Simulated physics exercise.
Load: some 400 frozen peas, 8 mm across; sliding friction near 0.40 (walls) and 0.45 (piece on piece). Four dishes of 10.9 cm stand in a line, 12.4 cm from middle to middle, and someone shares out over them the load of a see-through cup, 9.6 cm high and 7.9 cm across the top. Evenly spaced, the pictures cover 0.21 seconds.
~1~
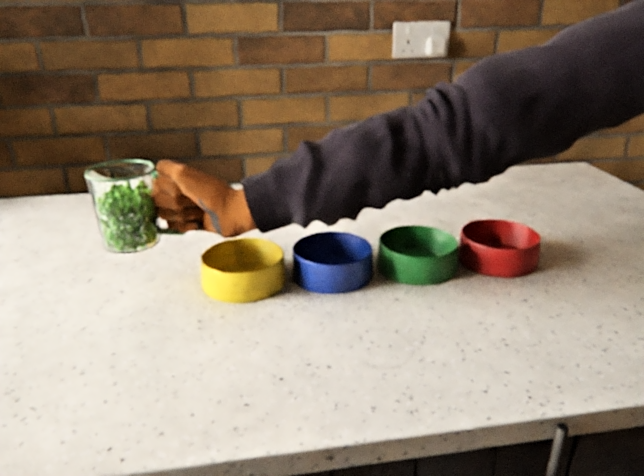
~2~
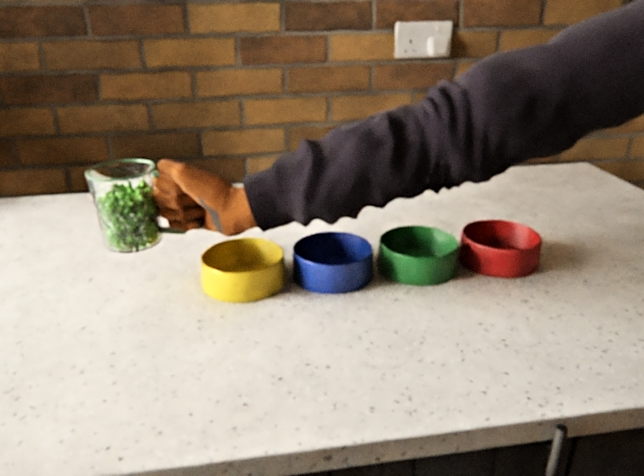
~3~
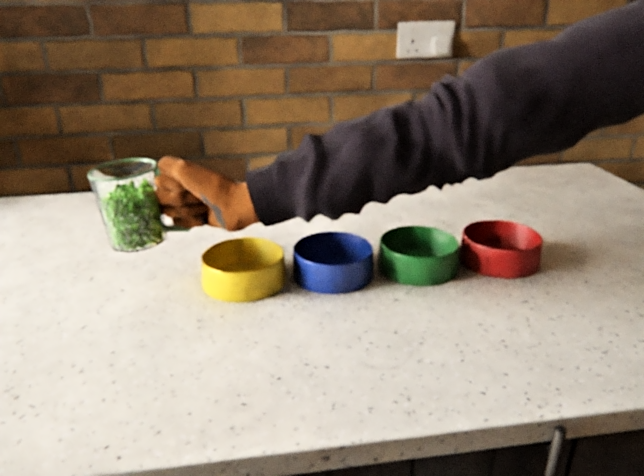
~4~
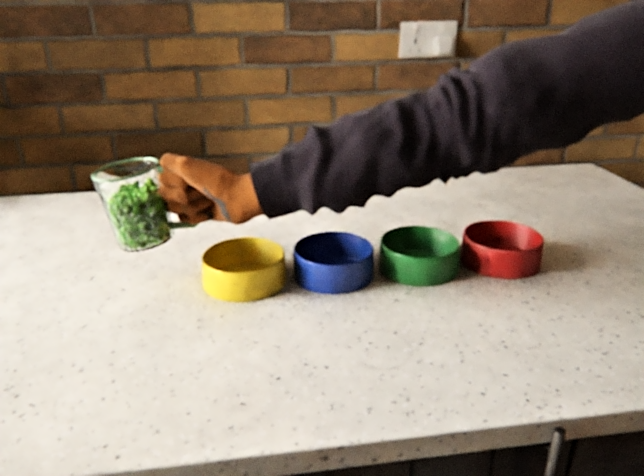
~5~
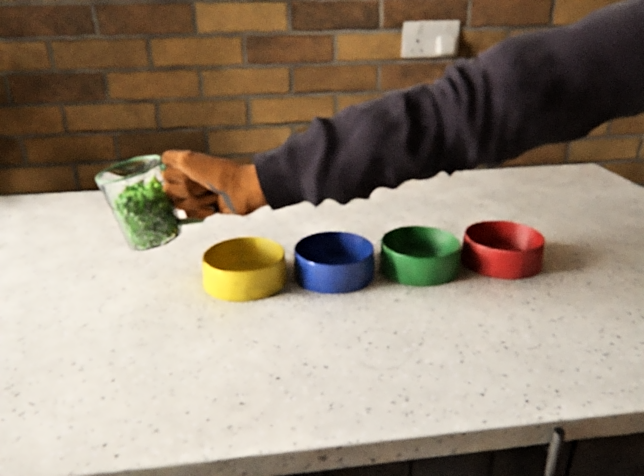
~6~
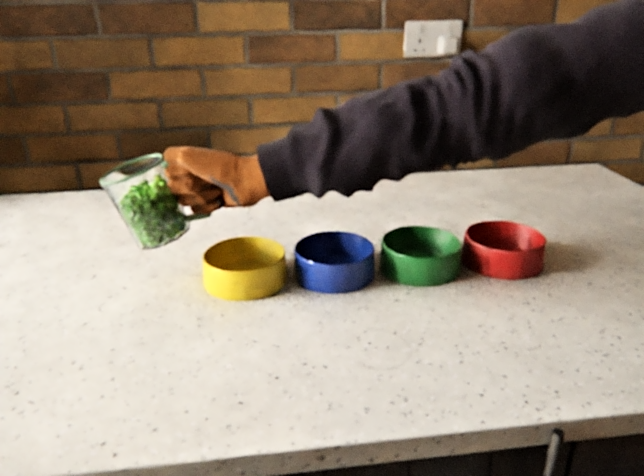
A hand holding a clear cup of small green pieces lifted it slightly off the speckled counter and gradually tilted it, while the yellow, blue, green and red dishes stayed still in a row.
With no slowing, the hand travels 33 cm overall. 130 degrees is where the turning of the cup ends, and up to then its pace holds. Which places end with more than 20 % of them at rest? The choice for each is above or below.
Red - below it, blue - below it, green - below it, yellow - above it, counter - below it.
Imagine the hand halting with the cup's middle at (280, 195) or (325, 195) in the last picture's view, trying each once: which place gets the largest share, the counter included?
The largest share ends at yellow first and at yellow second.
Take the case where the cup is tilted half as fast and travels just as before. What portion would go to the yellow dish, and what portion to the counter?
It would be yellow 0 and counter 0.
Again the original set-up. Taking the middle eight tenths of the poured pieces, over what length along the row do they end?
7 cm.
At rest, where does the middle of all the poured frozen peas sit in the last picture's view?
Roughly pixel (244, 268).
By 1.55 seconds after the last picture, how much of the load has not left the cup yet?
0 %.
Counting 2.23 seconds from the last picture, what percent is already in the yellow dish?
Share at that time: Approx. 95 per cent.
Then, 0.93 s after the last picture, tilt 117 degrees; cup holds 70 %, yellow 25 %.
Then, 1.55 s after the last picture, tilt 130 degrees; cup holds 0 %, yellow 95 %.
Then, 2.23 s after the last picture, tilt 130 degrees; cup holds 0 %, yellow 95 %.
In the end, red 0 %, blue 0 %, green 0 %, yellow 95 %, counter 5 %.
